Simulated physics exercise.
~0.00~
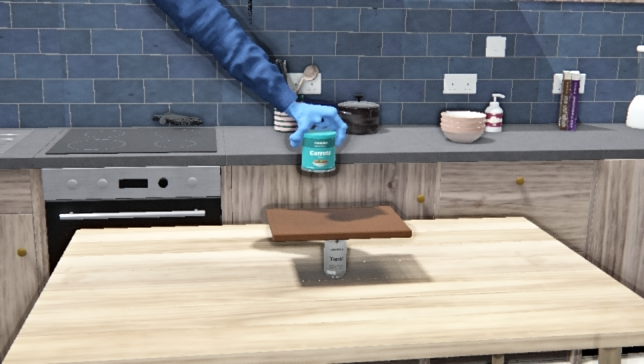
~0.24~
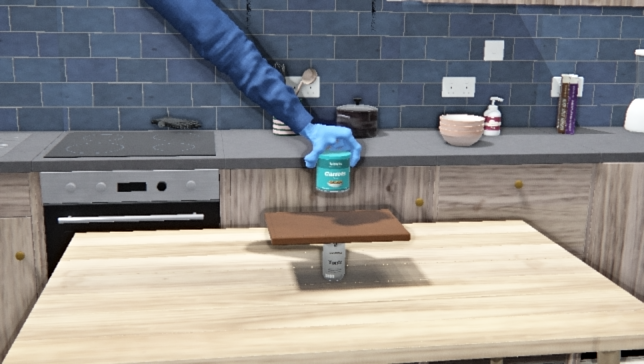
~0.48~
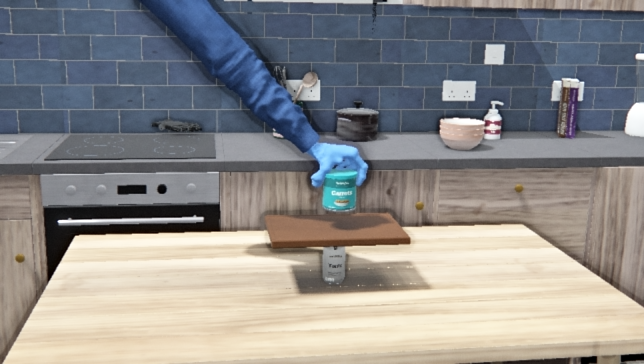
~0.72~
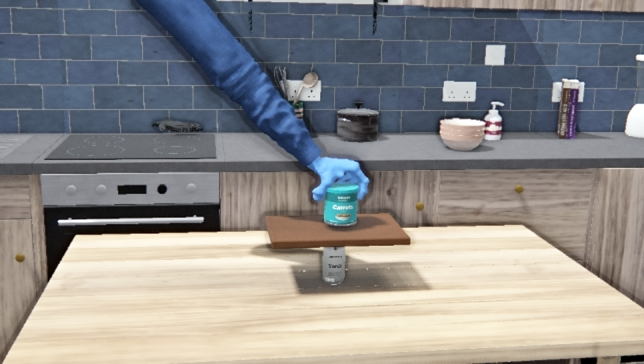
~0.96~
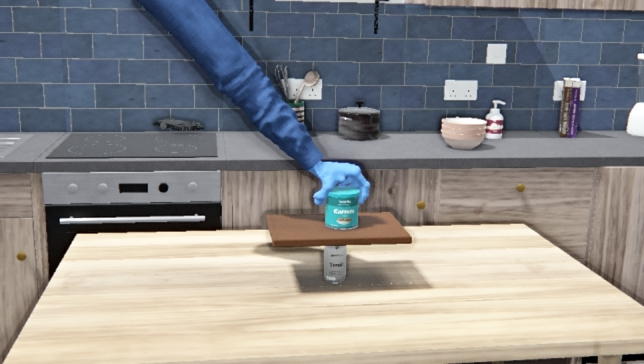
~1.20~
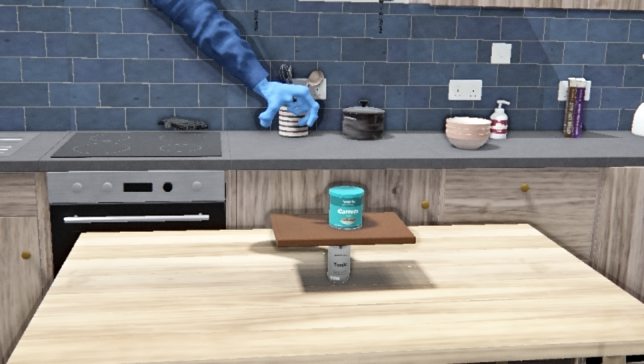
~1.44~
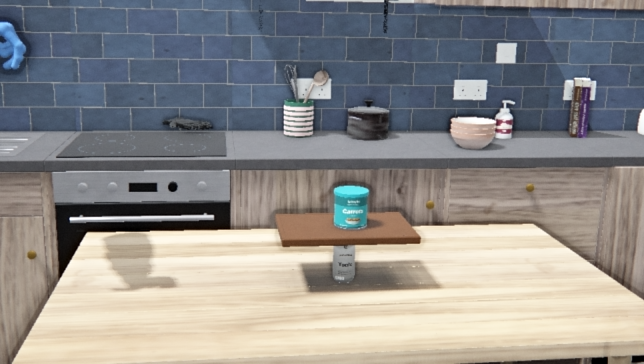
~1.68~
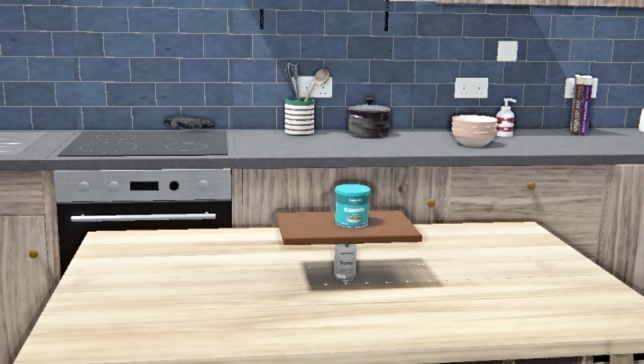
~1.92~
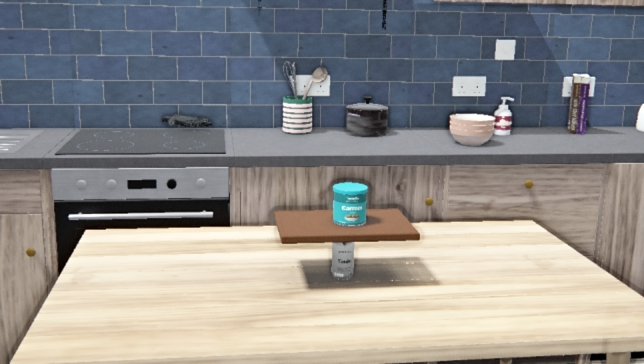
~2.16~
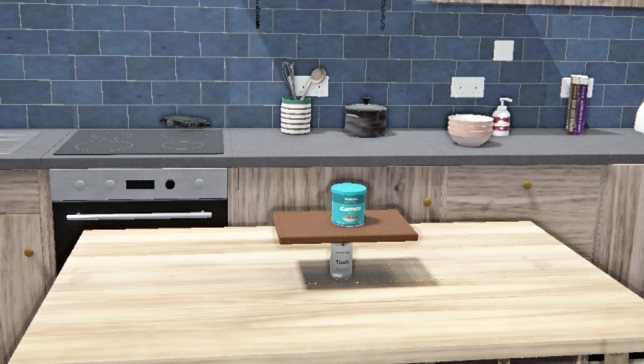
In a kitchen, a gloved hand sets a turquoise tin on a balanced brown board, which stays steady.
